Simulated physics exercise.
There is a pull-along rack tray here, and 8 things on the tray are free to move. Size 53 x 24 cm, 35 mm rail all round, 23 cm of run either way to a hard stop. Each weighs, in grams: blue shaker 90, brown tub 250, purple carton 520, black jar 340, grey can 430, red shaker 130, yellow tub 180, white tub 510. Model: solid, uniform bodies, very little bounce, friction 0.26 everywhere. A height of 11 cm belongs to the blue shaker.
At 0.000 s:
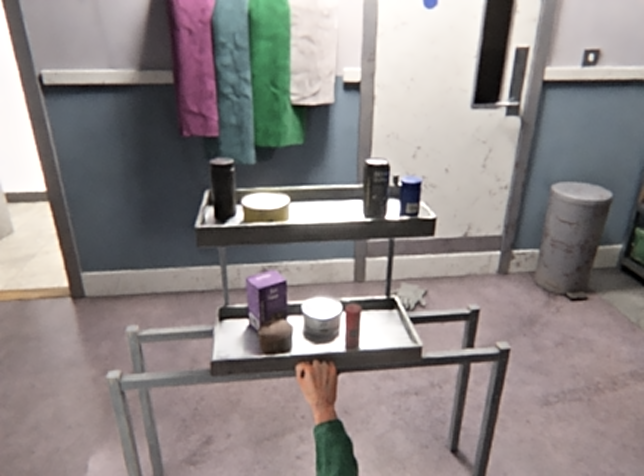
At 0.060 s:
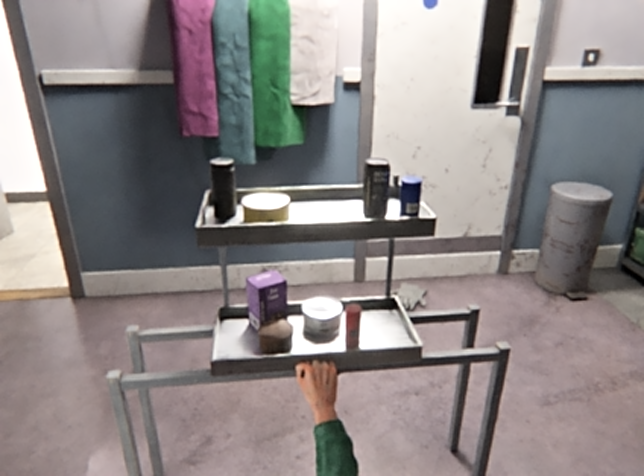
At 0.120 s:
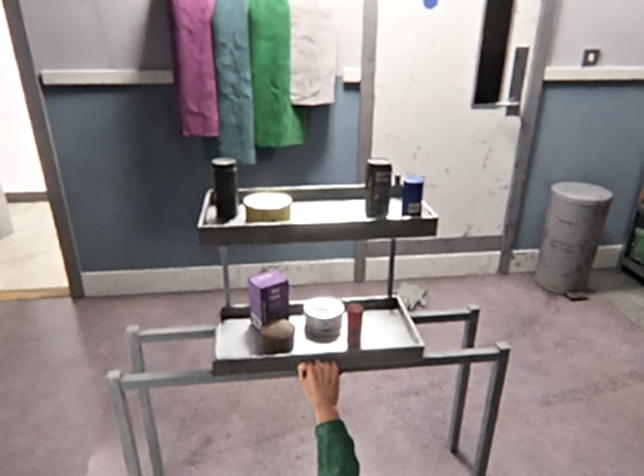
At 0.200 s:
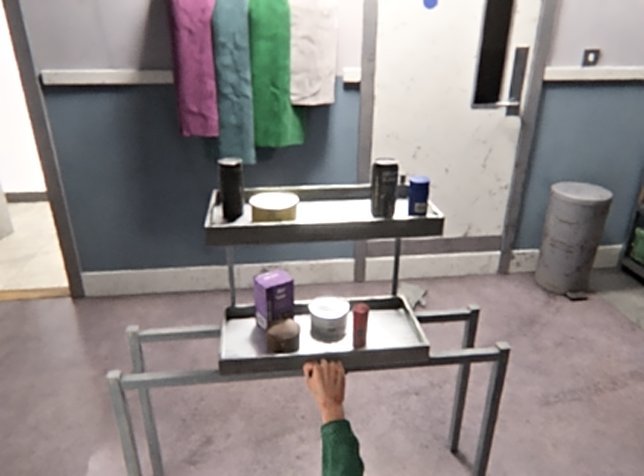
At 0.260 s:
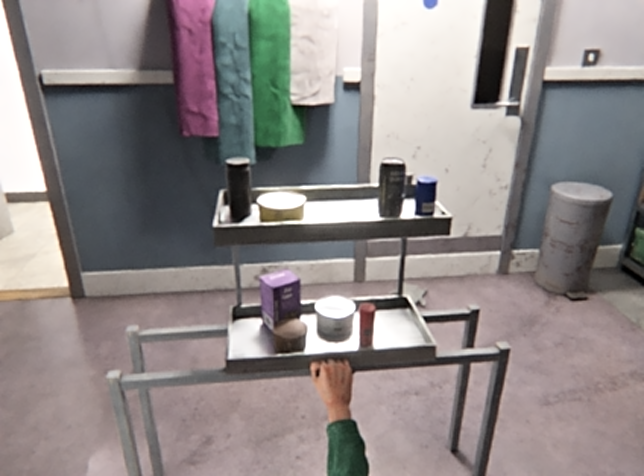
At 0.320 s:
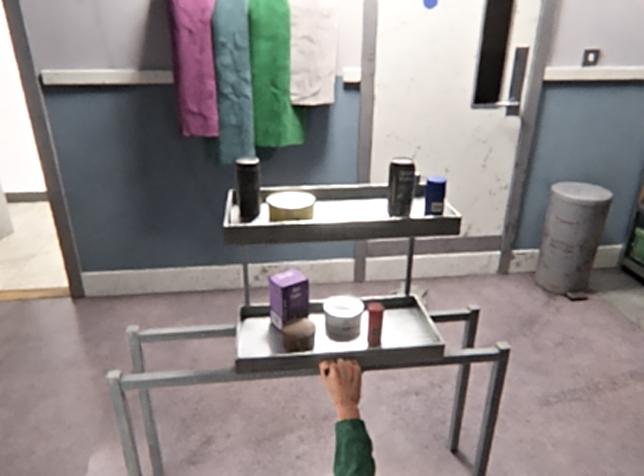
A two-level metal tray rack, gripped by a green-sleeved hand, stands on a railed frame in a worn blue-and-grey room, seen from slightly above and behind the hand. The upper tray holds black, yellow, grey and blue containers from left to right; the lower holds a purple carton, brown tub, white tub and red shaker. After barely moving at first, the hand and loaded rack slide slightly right together, while the camera stays still.
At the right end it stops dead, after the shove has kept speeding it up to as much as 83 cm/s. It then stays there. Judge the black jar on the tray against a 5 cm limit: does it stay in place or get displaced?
My guess is it ends up away from its start.
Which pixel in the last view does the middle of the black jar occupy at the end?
End position: Roughly (364, 183).
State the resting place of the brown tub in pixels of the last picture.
Look near (404, 329) and you'll find it.
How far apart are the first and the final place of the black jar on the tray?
I'd put it at about 12 centimetres.
Around 0.62 s, tray moved 23 cm right; black jar shifted 3 cm near (327, 185); blue shaker at 8° to upright; grey can shifted 3 cm.
Around 0.72 s, tray moved 23 cm right; black jar shifted 9 cm near (349, 184); blue shaker at 16° to upright; grey can at 8° to upright.
Around 0.82 s, tray moved 23 cm right; black jar shifted 12 cm near (362, 183); blue shaker at 28° to upright; grey can at 9° to upright.
Finally (1.5 s), on their side or leaning hard on the tray, blue shaker; not toppled but over 5 cm from the start, brown tub, purple carton, black jar, grey can, red shaker, yellow tub and white tub. In the last view, black jar near (364, 183).
